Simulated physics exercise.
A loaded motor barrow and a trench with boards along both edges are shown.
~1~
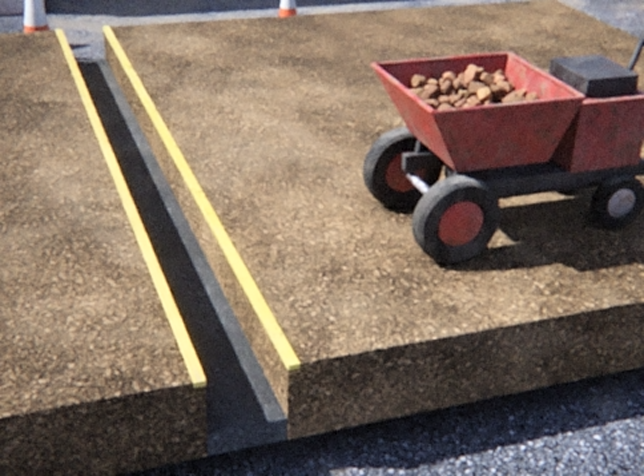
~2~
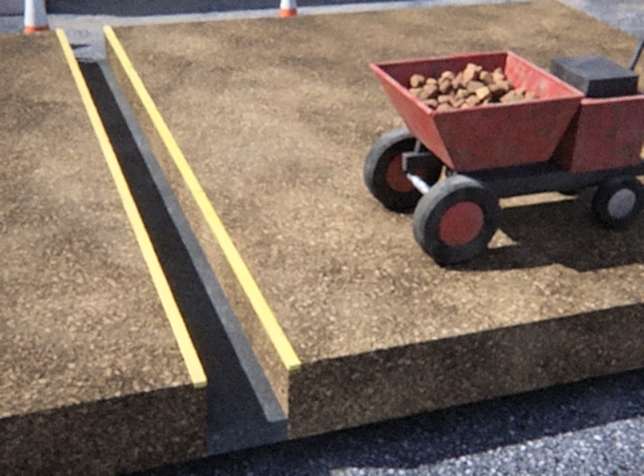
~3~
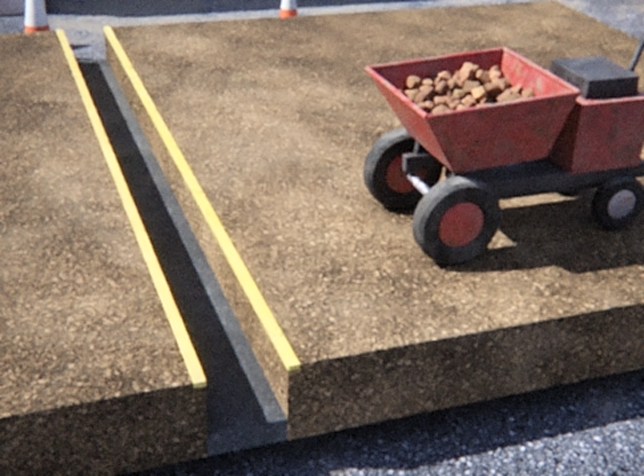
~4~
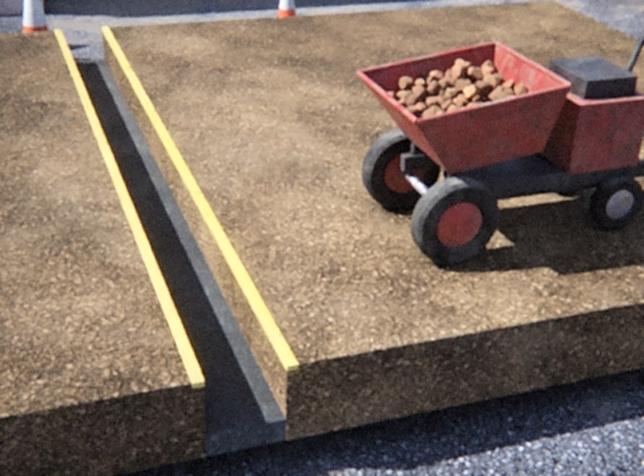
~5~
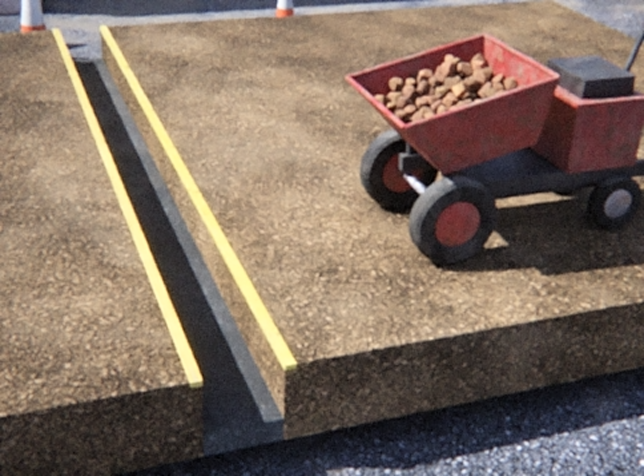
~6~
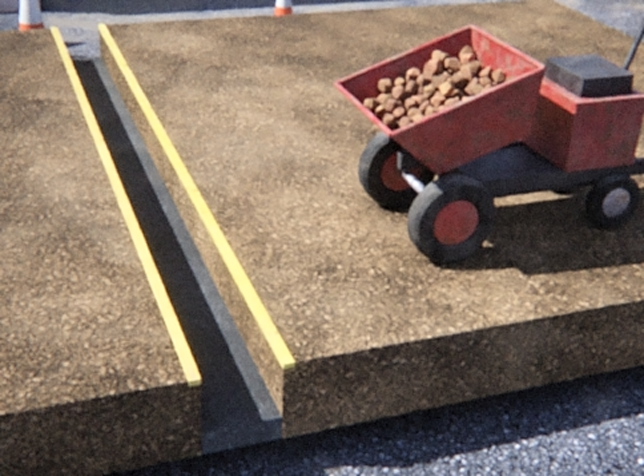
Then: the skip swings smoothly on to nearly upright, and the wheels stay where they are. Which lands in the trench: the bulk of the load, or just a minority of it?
The trench will hold a lesser part of the load.
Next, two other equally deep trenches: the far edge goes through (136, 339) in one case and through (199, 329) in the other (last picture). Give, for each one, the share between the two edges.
I'd put it near 20 in a hundred, then near 20 in a hundred.
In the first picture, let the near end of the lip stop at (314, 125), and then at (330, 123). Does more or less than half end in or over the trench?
Well, parked at the first spot it'd be past the halfway mark, and at the second it'd be past the halfway mark.
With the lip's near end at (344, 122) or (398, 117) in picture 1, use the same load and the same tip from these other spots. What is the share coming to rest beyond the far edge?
First spot 0 per cent, second spot 0 per cent.
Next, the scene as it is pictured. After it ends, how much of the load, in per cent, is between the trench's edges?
That share is close to 15 %.
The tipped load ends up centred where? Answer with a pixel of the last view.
Close to (268, 249).
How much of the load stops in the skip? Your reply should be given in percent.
My estimate is about 25 per cent.
Soon, skip tipped steeply; all in the skip.
A while on, skip tipped steeply; nearly all in the skip; a small part short of the trench; a stray few falling.
Towards the end, skip tipped right over; about a third in the skip; about half short of the trench; a small part in or heaped over the trench.
Finally, skip tipped right over; about a quarter in the skip; about two thirds short of the trench; about a quarter in or heaped over the trench; none beyond it.
